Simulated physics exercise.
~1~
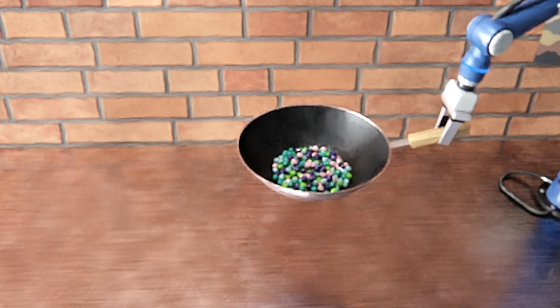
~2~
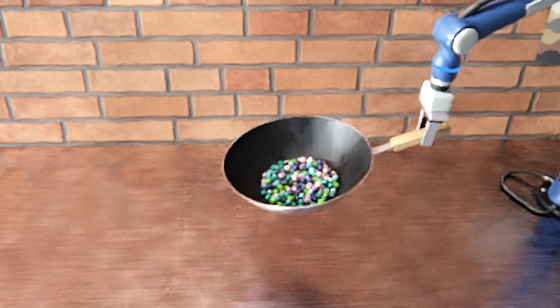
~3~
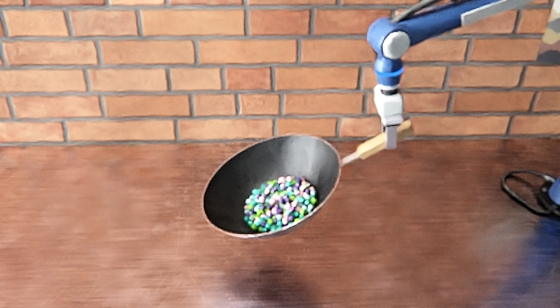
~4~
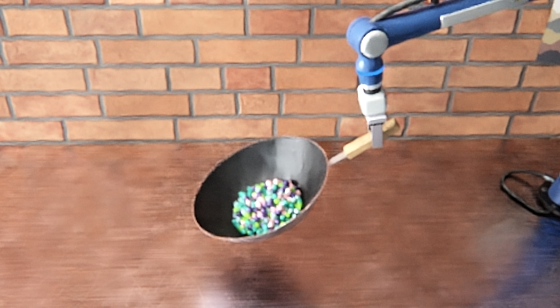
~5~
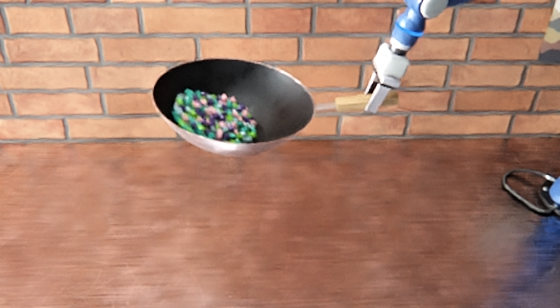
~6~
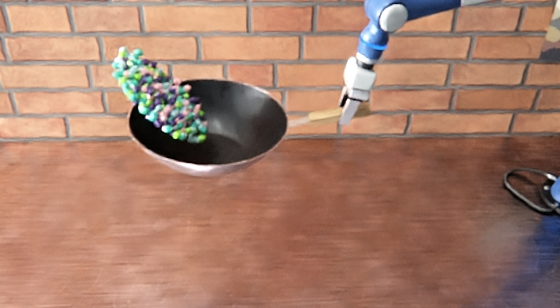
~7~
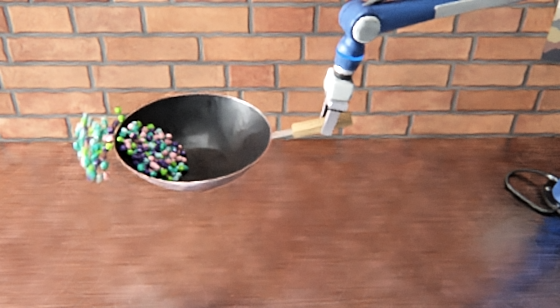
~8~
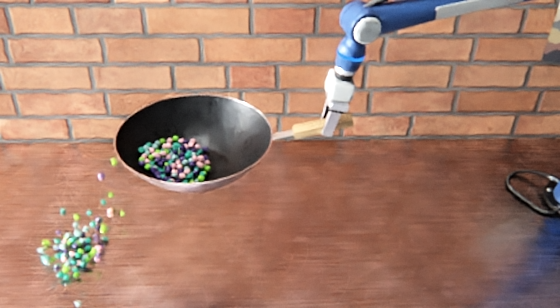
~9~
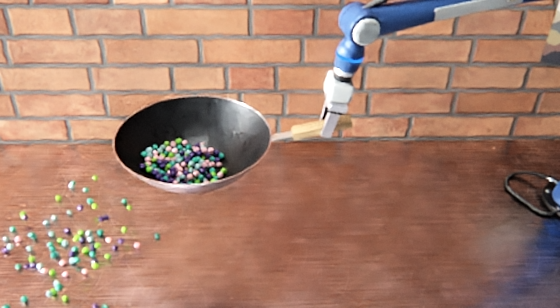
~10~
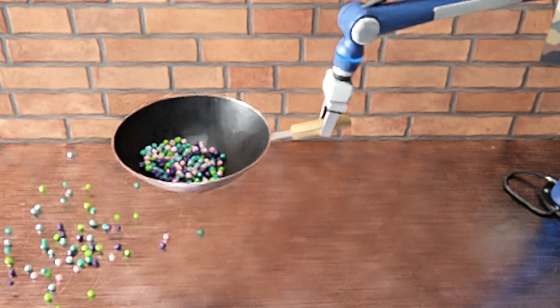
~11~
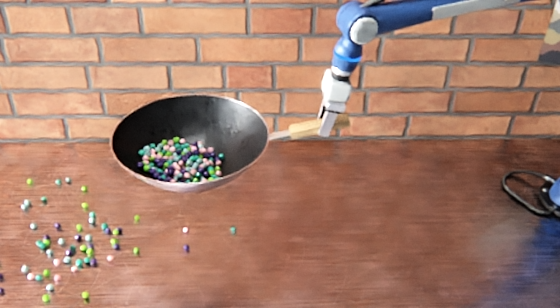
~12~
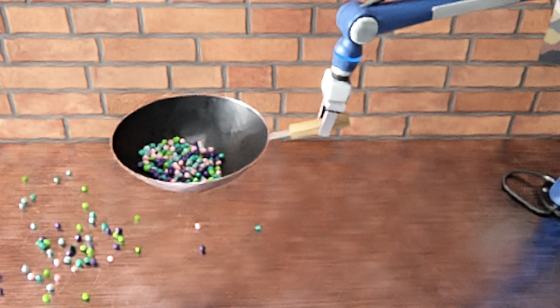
Robot arm lowering a wok of colourful round sweets, then tossing them leftward, many scattering across the table while most stay inside.
